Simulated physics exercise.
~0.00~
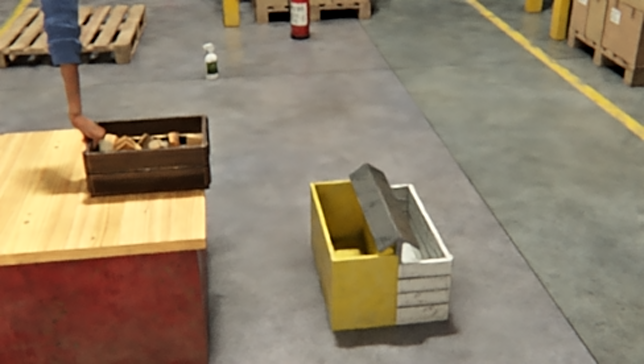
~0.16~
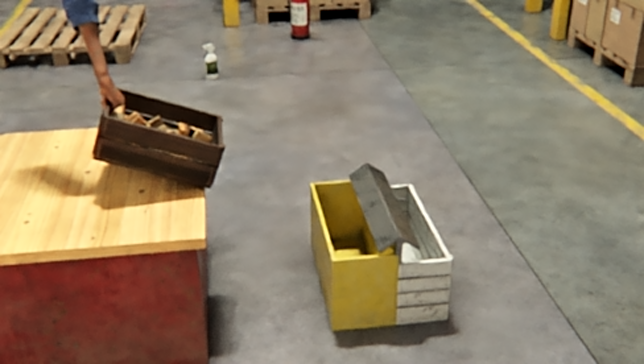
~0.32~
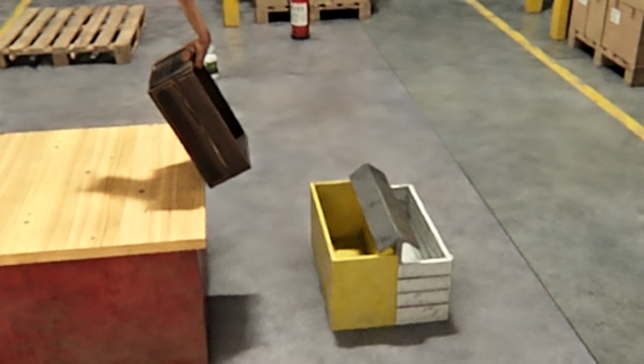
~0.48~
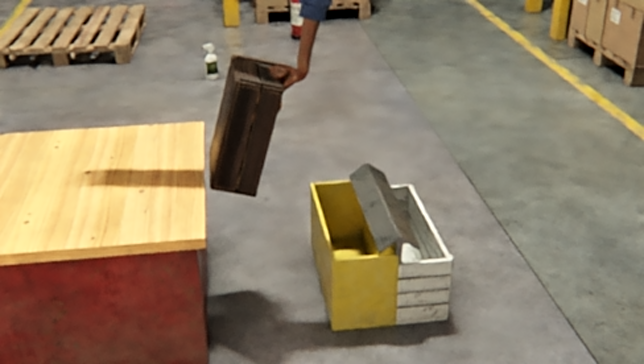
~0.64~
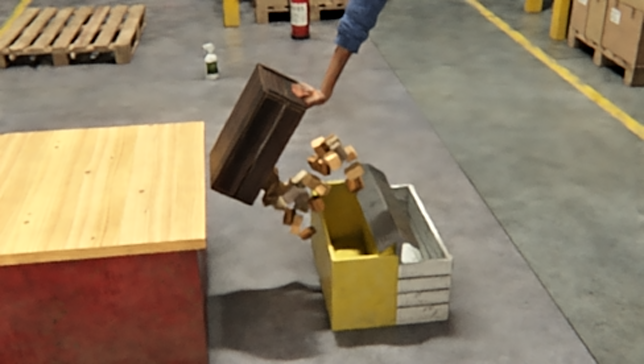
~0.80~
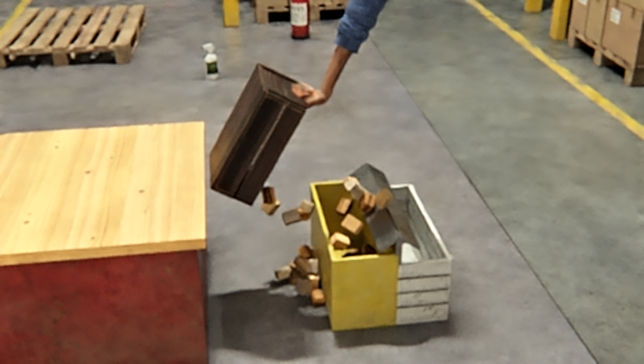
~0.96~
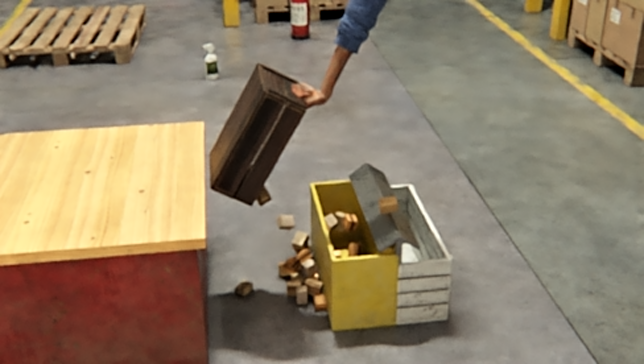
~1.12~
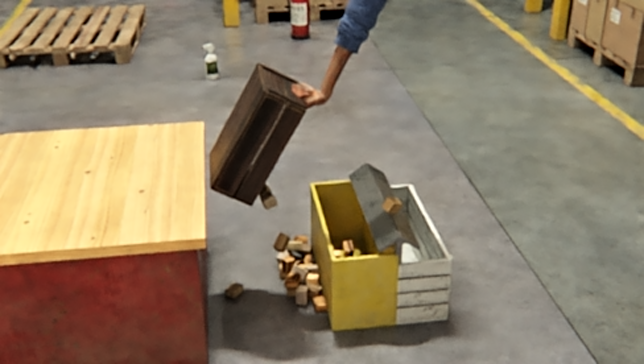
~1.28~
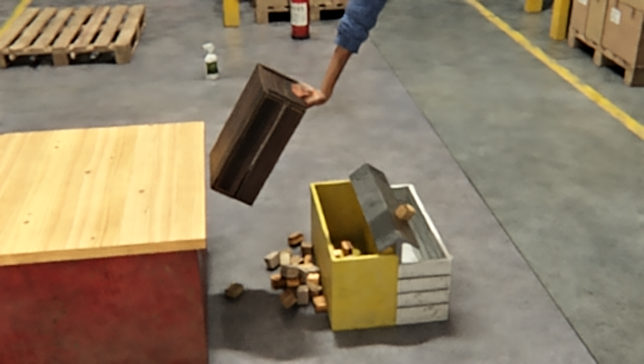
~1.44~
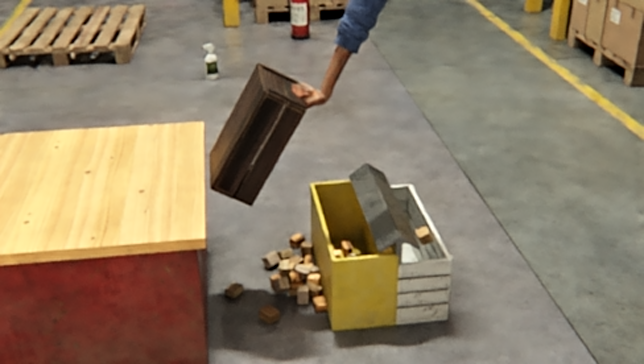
Wooden blocks tumbling from a hand-tipped dark crate, some landing in a yellow tote, most piling on the floor beside it.
